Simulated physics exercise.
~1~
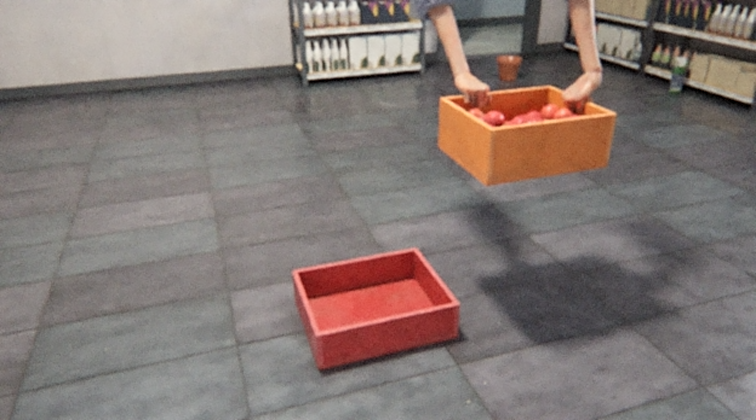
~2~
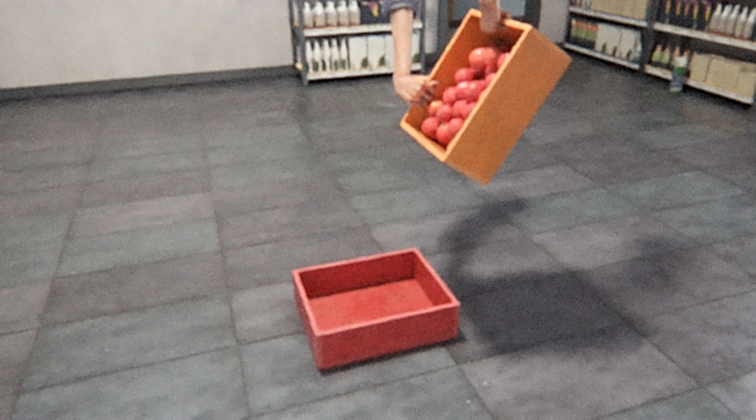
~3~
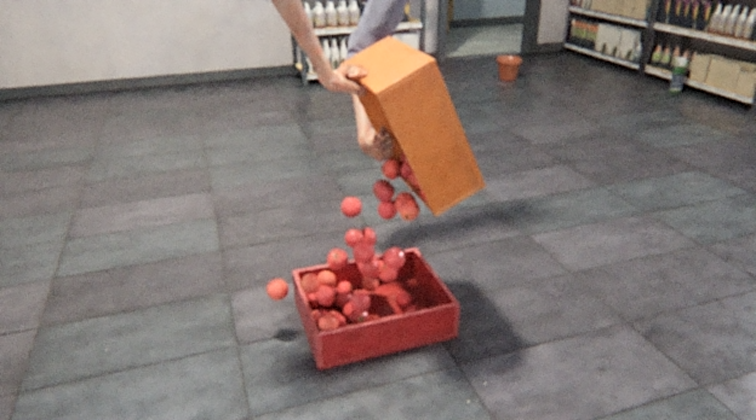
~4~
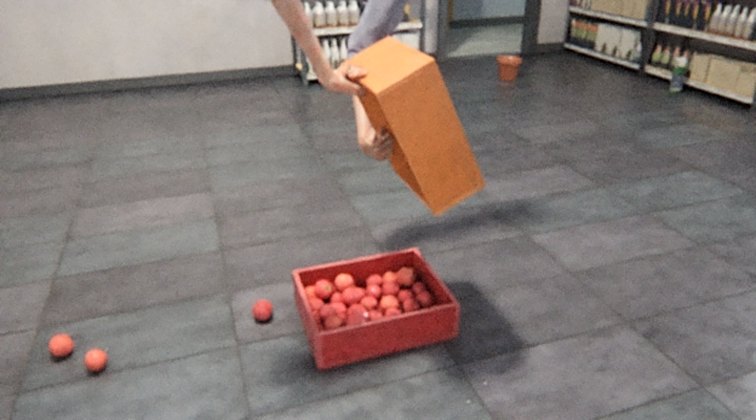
The clip opens with a pair of hands holding an orange crate of red tomatoes above a dark tiled floor, where an empty red tub waits. The hands move the crate left and tip it toward the tub, the tomatoes still packed inside. As the crate turns almost upside down, the tomatoes tumble out in a stream, most dropping into the tub while one flies off to its left. The crate then stays tilted in the hands, above the tub. At the end, the tub holds a heap of tomatoes, and three lie on the floor to its left.
